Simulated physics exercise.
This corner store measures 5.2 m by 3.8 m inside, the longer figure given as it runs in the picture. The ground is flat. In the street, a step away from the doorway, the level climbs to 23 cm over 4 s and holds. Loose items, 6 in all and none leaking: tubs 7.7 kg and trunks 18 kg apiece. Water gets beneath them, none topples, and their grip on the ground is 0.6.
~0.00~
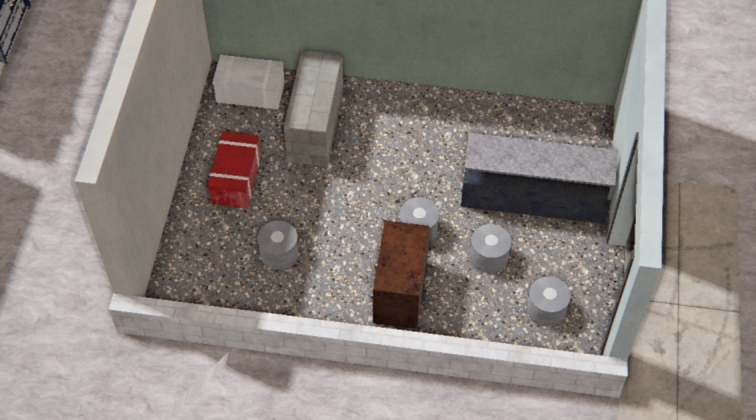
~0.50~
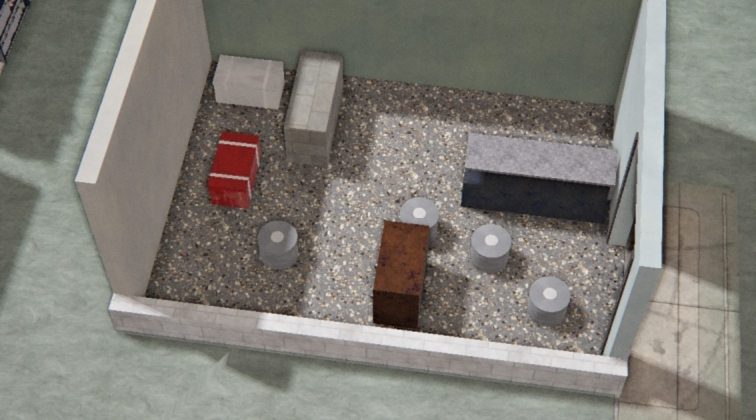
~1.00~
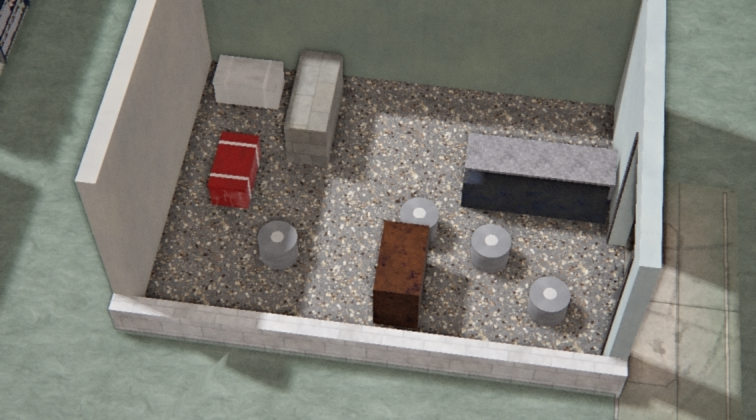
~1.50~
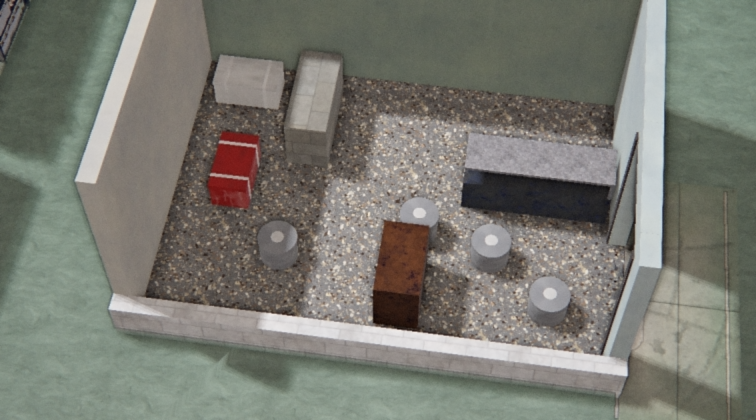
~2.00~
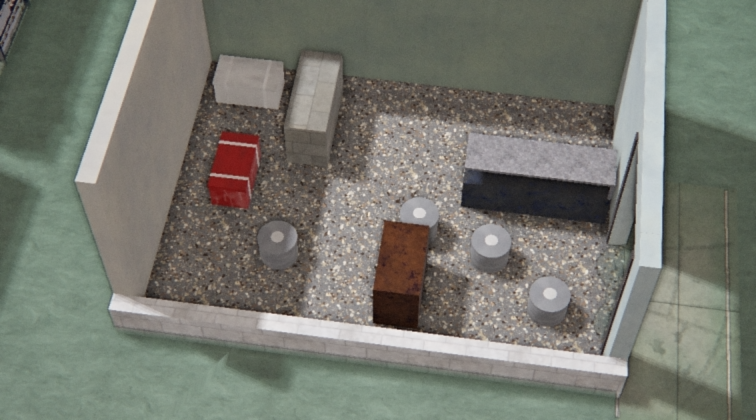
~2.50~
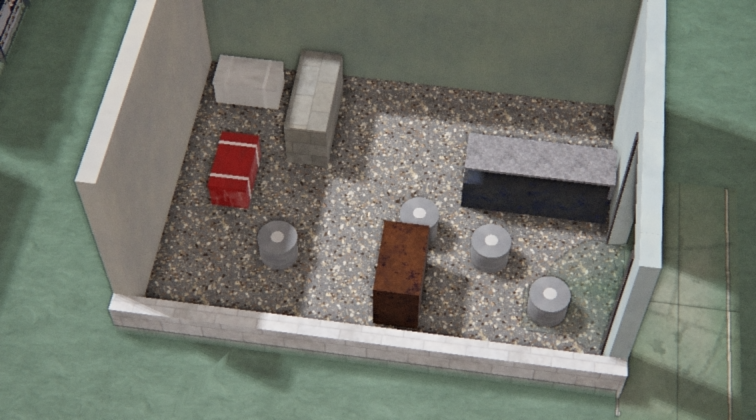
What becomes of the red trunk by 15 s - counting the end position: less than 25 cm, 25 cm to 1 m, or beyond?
The red trunk moves a short way.
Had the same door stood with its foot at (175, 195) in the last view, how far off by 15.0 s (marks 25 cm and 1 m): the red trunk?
In that case the red trunk ends far away.
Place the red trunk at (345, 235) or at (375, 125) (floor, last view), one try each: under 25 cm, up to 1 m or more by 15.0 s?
In turn: It is nudged along; it travels far.
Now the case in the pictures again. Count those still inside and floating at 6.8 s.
I count 3.
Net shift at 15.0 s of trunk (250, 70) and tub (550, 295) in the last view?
In that order: 20 cm, 120 cm.
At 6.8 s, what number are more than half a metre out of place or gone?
By then 3.
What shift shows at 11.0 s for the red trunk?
Roughly 80 cm by then.
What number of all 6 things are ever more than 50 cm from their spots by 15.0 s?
That makes 5.
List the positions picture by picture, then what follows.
In the first frame, the red trunk at (234, 160) rests on the ground; water covers 0.0 m2; 0 of 6 have shifted.
In the second frame, the red trunk at (234, 160) rests on the ground; water covers 0.0 m2; 0 of 6 have shifted.
In the third frame, the red trunk at (234, 160) rests on the ground; 0.0 m2 under water; 0 of 6 have shifted.
In the fourth frame, the red trunk at (234, 160), on the bottom; 0.0 m2 under water; 0 of 6 have shifted.
In the fifth frame, the red trunk at (234, 160) rests on the ground; 0.0 m2 under water; 0 of 6 have shifted.
In the sixth frame, the red trunk at (234, 160), on the bottom; 0.7 m2 under water; 0 of 6 have shifted.
After 3.5 s the red trunk is near (234, 160), 0.0 m from its start, aground; 0 afloat.
After 6.8 s the red trunk is near (230, 160), 0.0 m from its start, aground; 3 afloat.
After 11.0 s the red trunk is near (232, 106), 0.8 m from its start, afloat; 6 afloat.
After 15.0 s the red trunk is near (236, 114), 0.6 m from its start, afloat; 6 afloat.
